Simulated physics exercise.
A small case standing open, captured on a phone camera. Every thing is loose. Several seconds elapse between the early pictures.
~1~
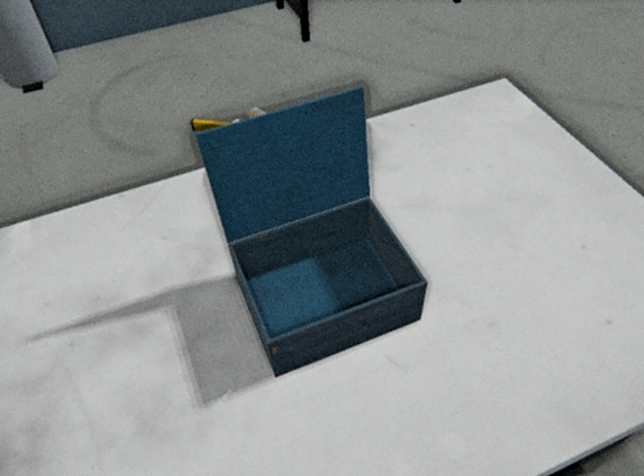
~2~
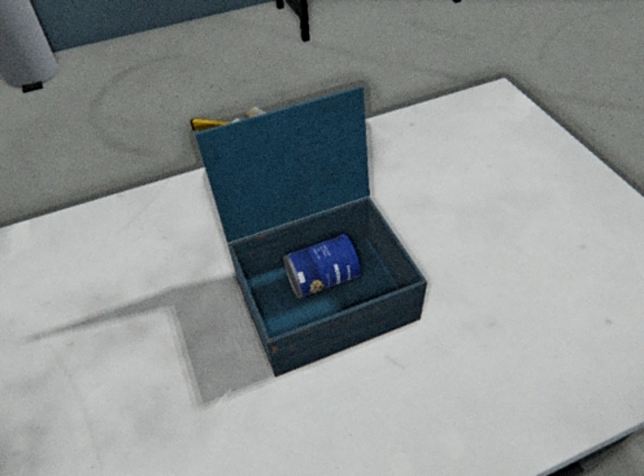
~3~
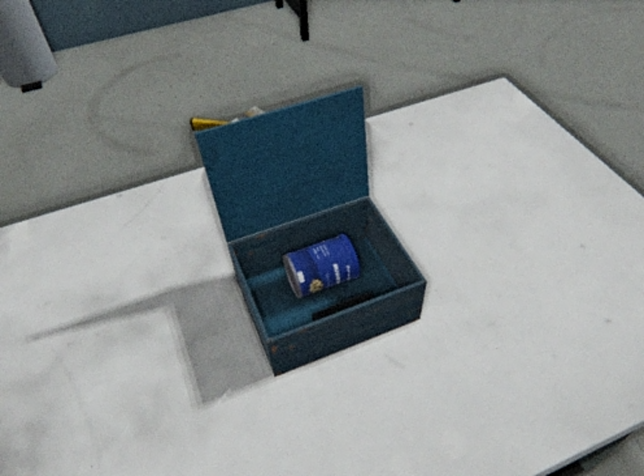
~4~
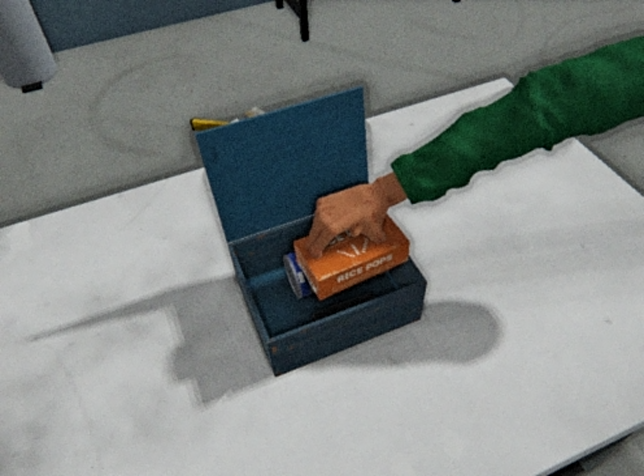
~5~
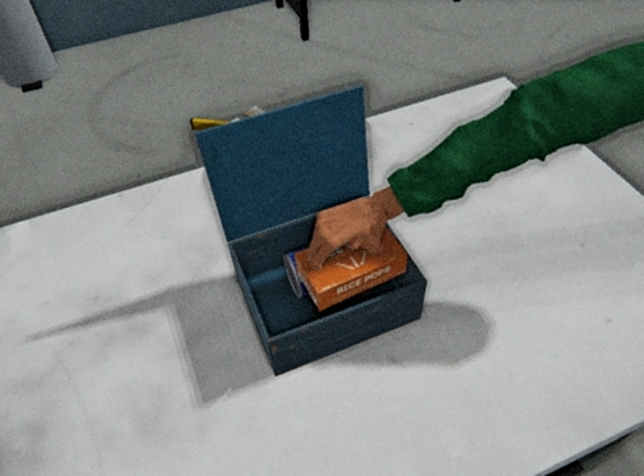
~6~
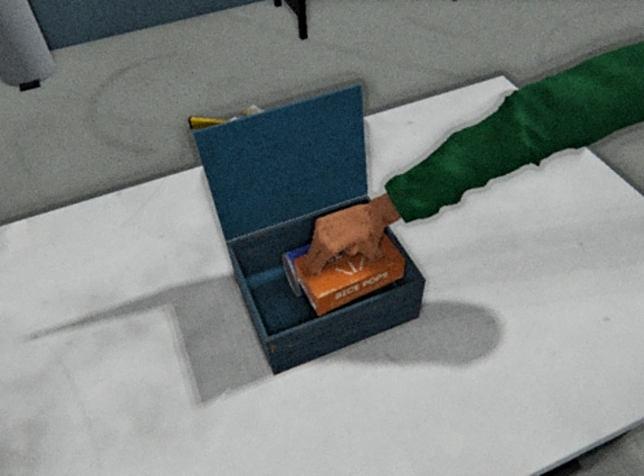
A green-sleeved hand lowering an orange packet into an open blue case on a white table, over a blue tin already inside.
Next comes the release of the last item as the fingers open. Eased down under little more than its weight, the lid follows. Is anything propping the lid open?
No.
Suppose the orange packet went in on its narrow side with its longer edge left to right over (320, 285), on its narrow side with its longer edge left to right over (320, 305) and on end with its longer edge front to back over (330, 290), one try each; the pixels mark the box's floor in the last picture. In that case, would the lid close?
In the first case it shuts flat; in the second case it shuts flat; in the third case it will not close.
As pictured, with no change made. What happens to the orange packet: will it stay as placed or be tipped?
Result: It leans over.
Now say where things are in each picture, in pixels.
In the first picture, the last thing is not in view yet.
In the second picture, the last thing is not in view yet; blue tin (321, 267).
In the third picture, the last thing is not in view yet; blue tin (321, 266).
In the fourth picture, on its way; orange packet (352, 251).
In the fifth picture, on its way; orange packet (351, 263).
In the sixth picture, in place under the hand; orange packet (349, 269).
Then, 0.60 s past the last view, orange packet on its side near (343, 280); blue tin displaced a little.
Then, 1.60 s past the last view, lid 59° above the rim; orange packet on its side near (344, 280); blue tin displaced a little.
Then, 2.10 s past the last view, lid 20° above the rim; orange packet on its side near (344, 280); blue tin displaced a little.
Finally, lid shut; down or leaning hard in the box, orange packet; the other 2 still in place. Final places as the last picture's camera would see them, orange packet near (344, 280).
